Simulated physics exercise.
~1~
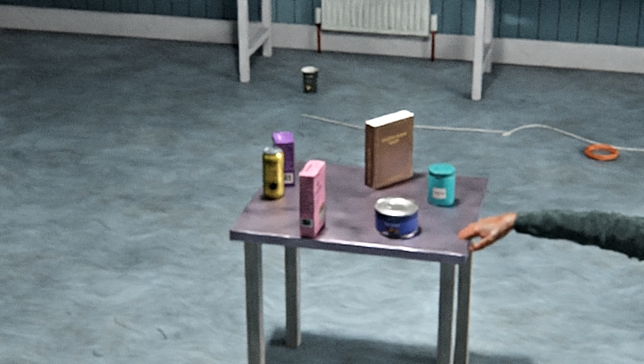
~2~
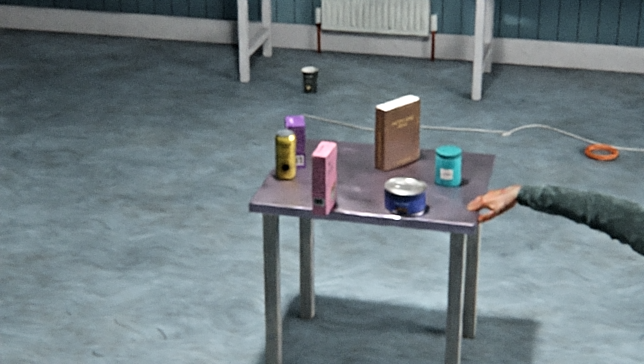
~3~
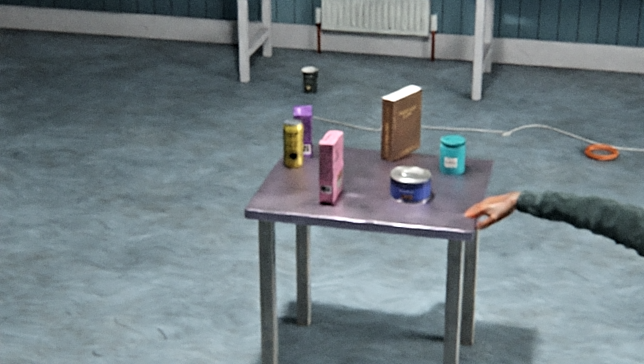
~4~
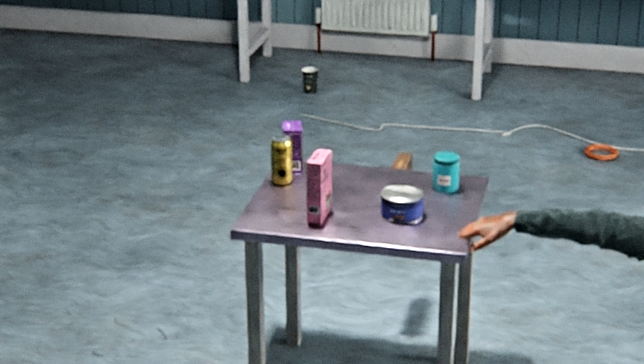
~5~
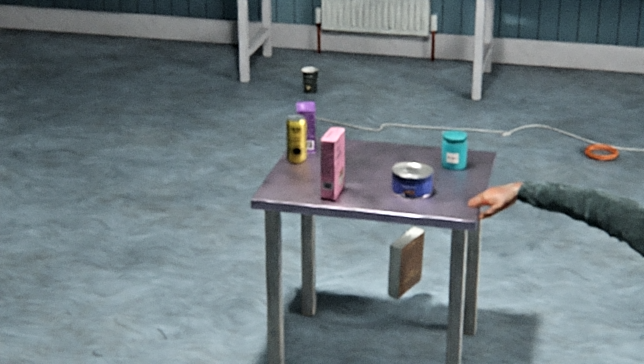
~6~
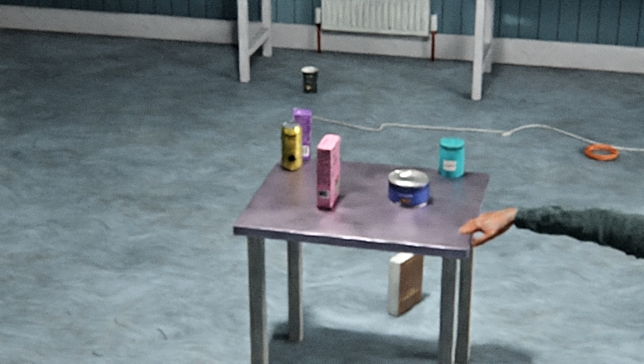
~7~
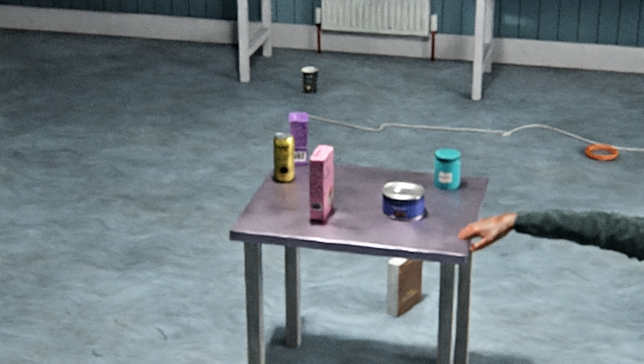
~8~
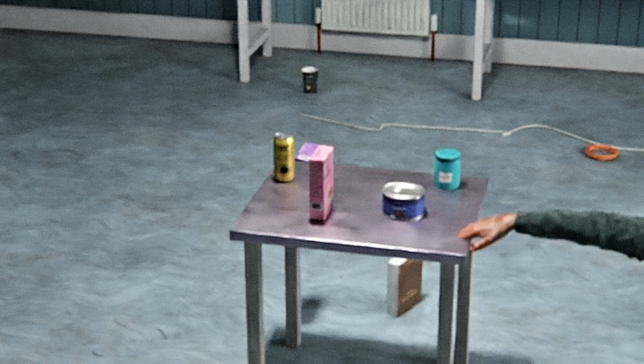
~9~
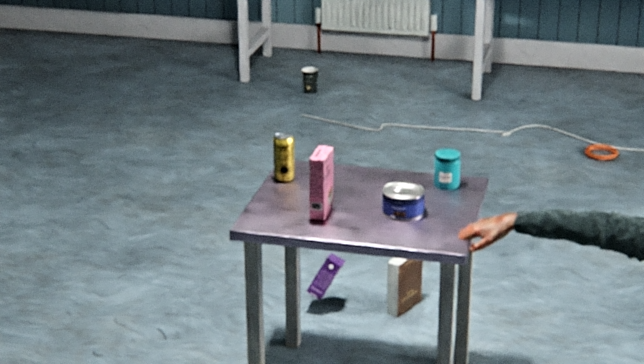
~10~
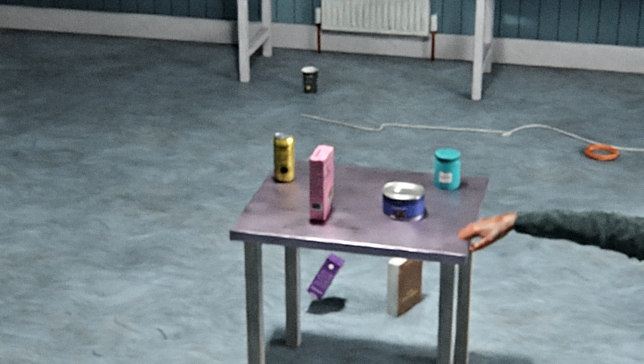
A hand in a dark green sleeve reaches in from the right and holds the near right corner of a small purplish table in a room with a blue-grey floor, seen from slightly above. On top stand a yellow can and purple carton at the left, a pink packet in front, a brown book at the back, and a blue tub and turquoise jar at the right. The hand shoves the table away and draws it back repeatedly. The brown book topples off the back, then the purple carton follows. Both end upside down beyond the table, while the other four items remain standing on top.
